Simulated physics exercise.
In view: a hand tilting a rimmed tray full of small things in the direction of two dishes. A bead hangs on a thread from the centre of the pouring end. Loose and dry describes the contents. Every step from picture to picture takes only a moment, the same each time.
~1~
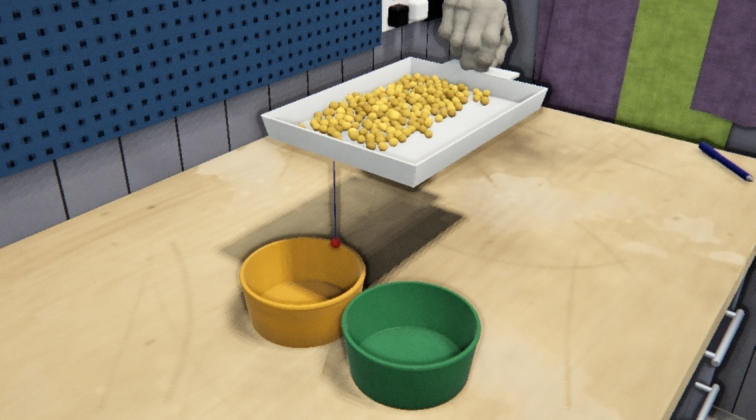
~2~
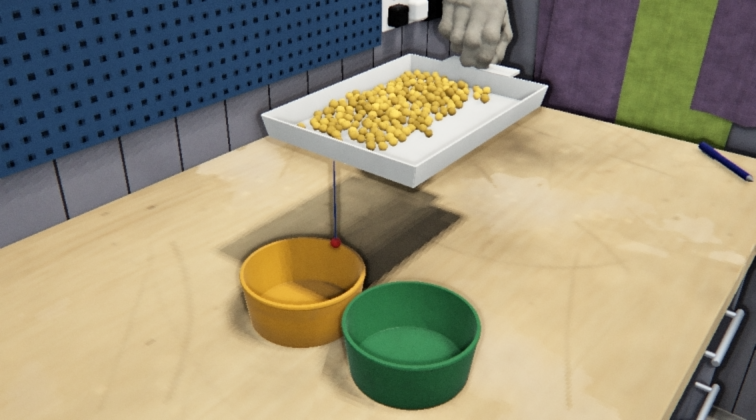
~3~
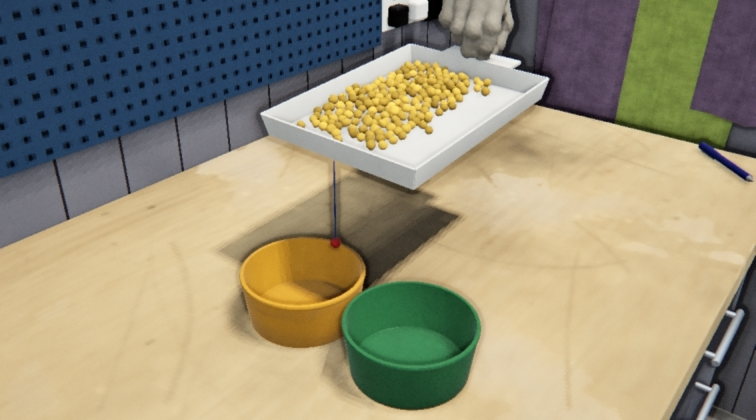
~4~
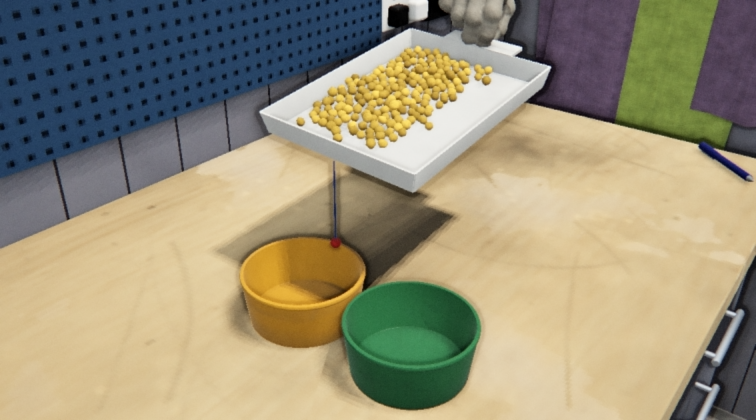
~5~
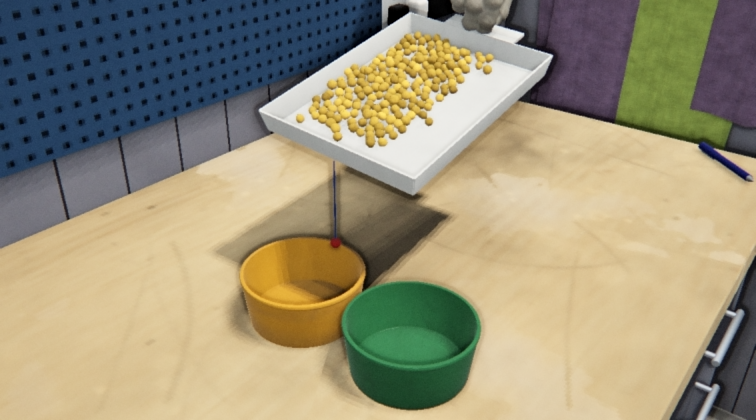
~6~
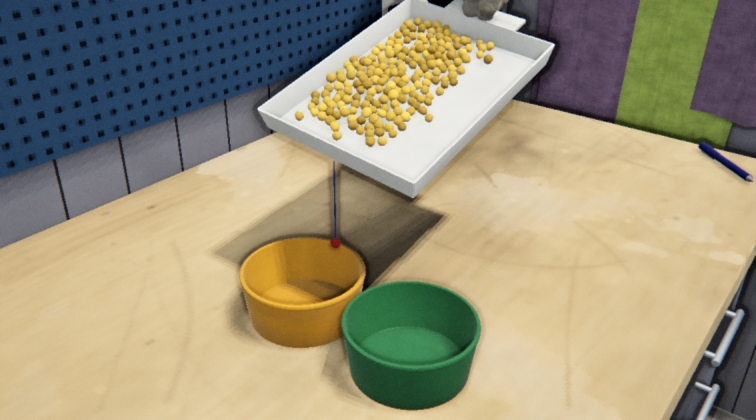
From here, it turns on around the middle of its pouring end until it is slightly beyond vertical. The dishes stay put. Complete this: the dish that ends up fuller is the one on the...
Right.
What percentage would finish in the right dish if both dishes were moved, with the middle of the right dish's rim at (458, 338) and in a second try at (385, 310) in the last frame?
You'd end up with around 20 per cent and then around 80 per cent.
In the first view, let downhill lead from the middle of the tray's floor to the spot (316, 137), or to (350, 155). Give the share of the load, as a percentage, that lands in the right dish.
You'd see roughly 0 per cent the first time and 10 per cent the second.
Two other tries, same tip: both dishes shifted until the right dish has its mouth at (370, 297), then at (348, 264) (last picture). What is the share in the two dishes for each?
Well, you'd get about 90 per cent and then about 30 per cent.
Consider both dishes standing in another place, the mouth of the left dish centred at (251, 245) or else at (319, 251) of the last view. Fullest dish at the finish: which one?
The rightmost dish, then the rightmost dish.
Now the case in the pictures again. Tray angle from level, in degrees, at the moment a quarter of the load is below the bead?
Somewhere near 110°.
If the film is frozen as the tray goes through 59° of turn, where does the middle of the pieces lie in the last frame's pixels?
The load is centred around (387, 119).
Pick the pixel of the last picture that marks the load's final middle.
I'd put the middle somewhere around (386, 344).
Soon after the last picture, tray tipped steeply; nearly all on the tray; a stray few in the air.
A little later, tray tipped right over; nearly all on the tray; a small part in the right dish; a stray few outside both; a stray few in the air.
Later still, tray tipped past a quarter turn; about half in the right dish; about a quarter in the left dish; about a quarter outside both; a stray few in the air.
At rest, tray tipped past a quarter turn; about half in the right dish; about a quarter in the left dish; about a quarter outside both; a stray few in the air.
